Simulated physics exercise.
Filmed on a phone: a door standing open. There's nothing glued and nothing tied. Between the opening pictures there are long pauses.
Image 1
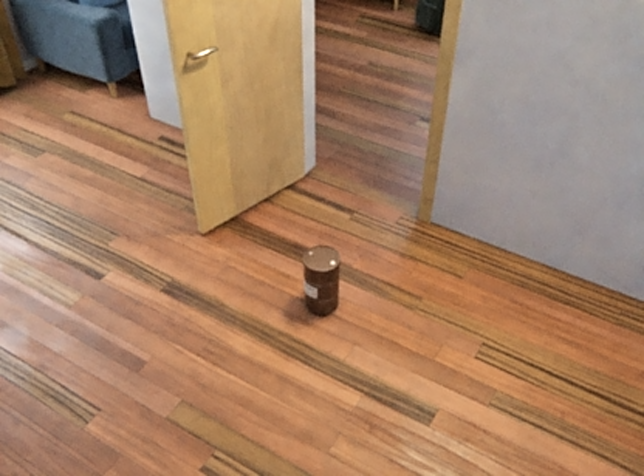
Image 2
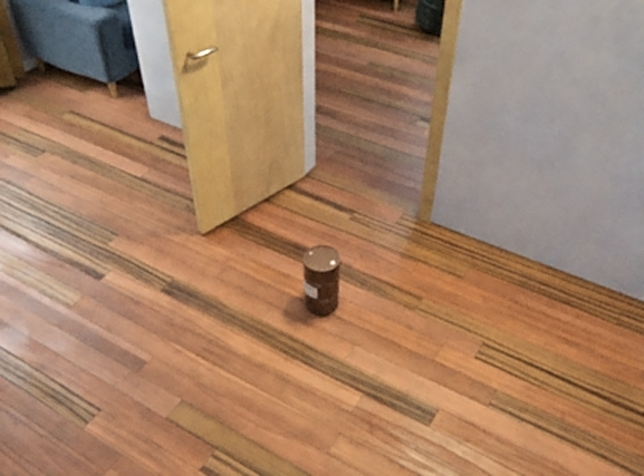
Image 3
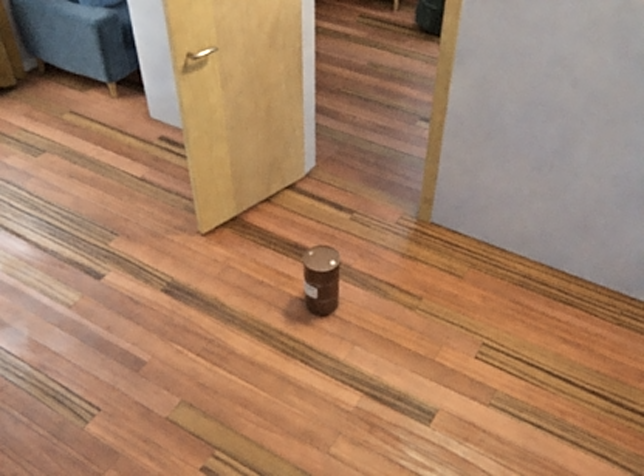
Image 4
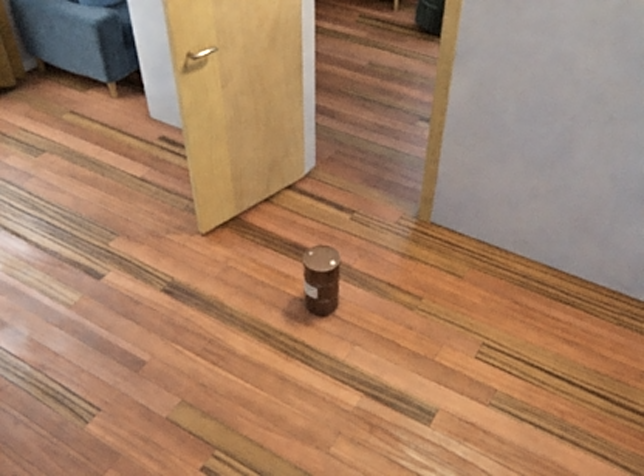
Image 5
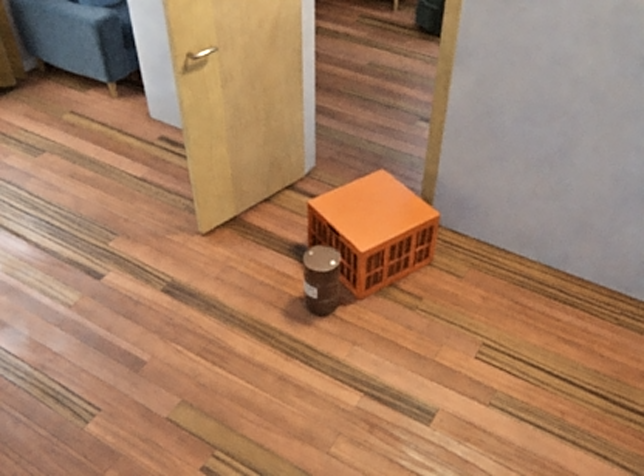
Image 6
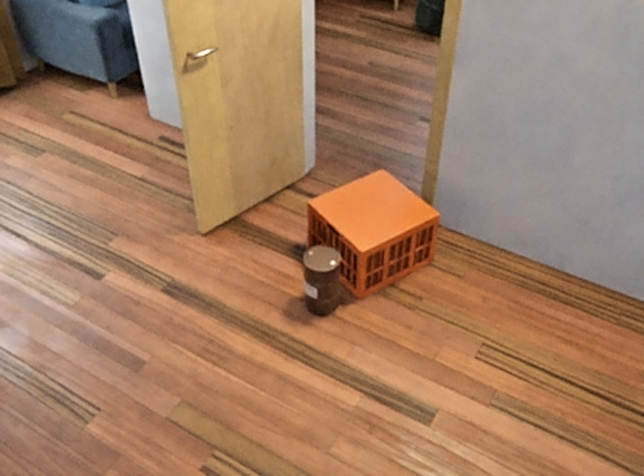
A pale wooden door stands wide open onto another room, seen from above at an angle by a still camera, over a reddish-brown striped plank floor with grey walls and a blue armchair at the upper left. A small brown canister sits alone on the floor near the middle. Nothing moves at first, then an orange slatted chest abruptly appears just behind and right of the canister, and both stay still.
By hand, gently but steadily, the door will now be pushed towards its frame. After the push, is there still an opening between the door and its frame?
The door is left open.
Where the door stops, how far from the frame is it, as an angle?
Roughly 50°.
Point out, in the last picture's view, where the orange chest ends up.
End position, last frame: About (380, 232).
Then, 0.60 s after the last picture, door 96° open.
Then, 1.20 s after the last picture, door 77° open.
Then, 1.50 s after the last picture, door 67° open.
Then, 1.90 s after the last picture, door 54° open; orange chest slid a little near (376, 232).
At rest, door 52° open; both in place. Seen from the same camera at the end, orange chest near (380, 232).
